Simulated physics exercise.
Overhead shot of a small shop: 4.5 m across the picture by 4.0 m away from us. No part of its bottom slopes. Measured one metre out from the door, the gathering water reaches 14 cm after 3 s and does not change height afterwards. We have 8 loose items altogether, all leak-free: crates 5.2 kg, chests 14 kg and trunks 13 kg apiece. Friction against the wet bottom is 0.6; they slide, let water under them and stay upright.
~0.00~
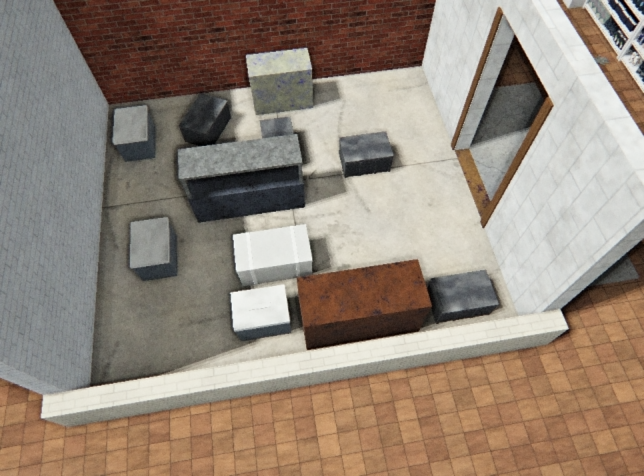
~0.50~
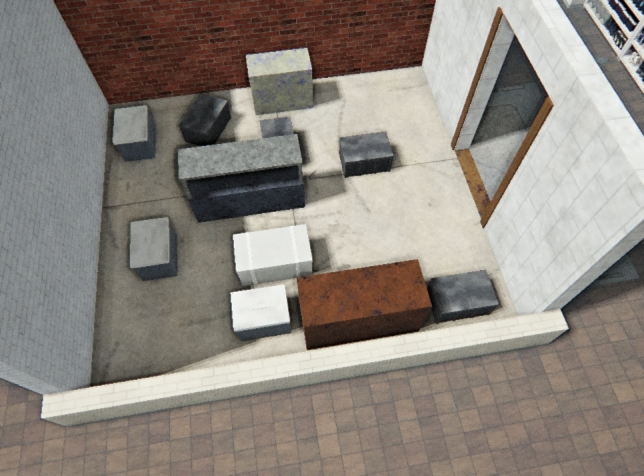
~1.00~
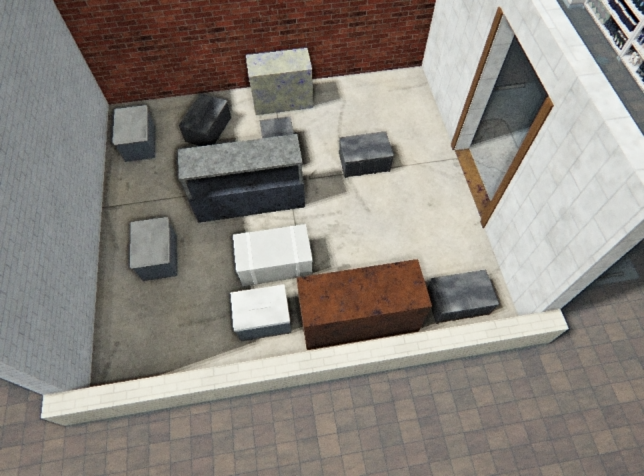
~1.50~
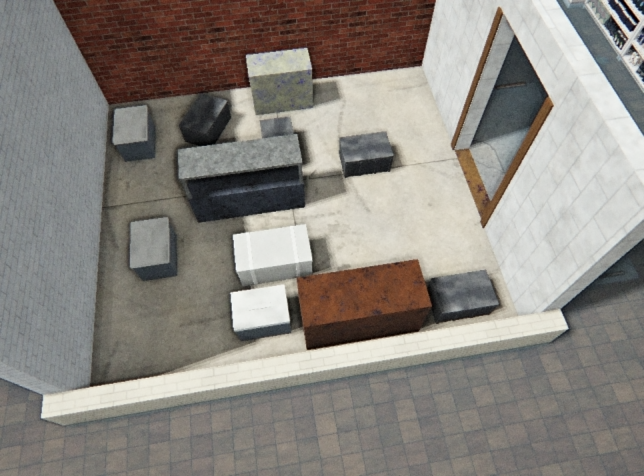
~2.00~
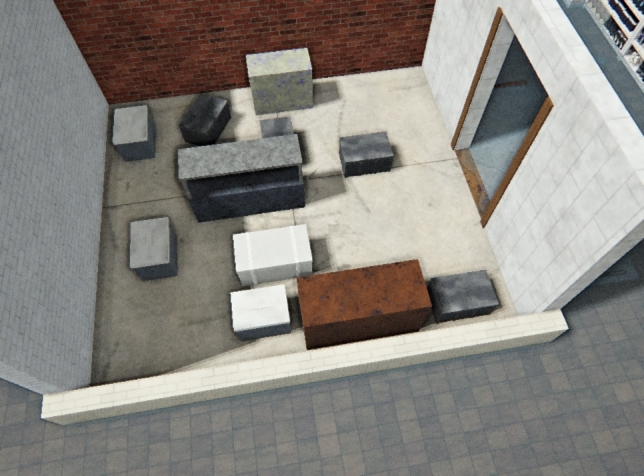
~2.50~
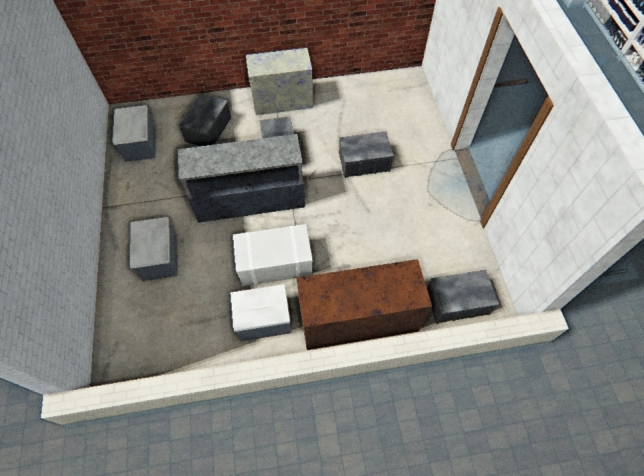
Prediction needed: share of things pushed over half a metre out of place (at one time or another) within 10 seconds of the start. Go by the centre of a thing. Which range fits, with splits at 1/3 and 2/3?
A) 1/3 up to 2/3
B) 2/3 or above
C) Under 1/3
The answer is A.
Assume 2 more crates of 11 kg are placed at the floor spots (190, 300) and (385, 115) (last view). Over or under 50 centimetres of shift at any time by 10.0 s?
Inside the limit, then inside the limit.
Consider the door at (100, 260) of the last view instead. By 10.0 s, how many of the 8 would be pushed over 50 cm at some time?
The count would be 2.
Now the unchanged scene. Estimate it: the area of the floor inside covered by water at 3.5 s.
Some 2.0 m2.
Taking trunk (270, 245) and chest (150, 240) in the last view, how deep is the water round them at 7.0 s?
Roughly 4 and 2 cm.
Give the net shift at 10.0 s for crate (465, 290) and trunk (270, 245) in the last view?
Shifts: 0 cm / 80 cm.
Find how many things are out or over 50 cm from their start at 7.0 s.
By then 2.
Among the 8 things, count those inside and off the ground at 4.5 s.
0.
After 3.5 s 0 of 8 are over 50 cm from their spots; 0 afloat.
After 4.5 s 0 of 8 are over 50 cm from their spots; 0 afloat.
After 7.0 s 2 of 8 are over 50 cm from their spots; 2 afloat.
After 10.0 s 4 of 8 are over 50 cm from their spots, and 4 have been at some point; 5 afloat.
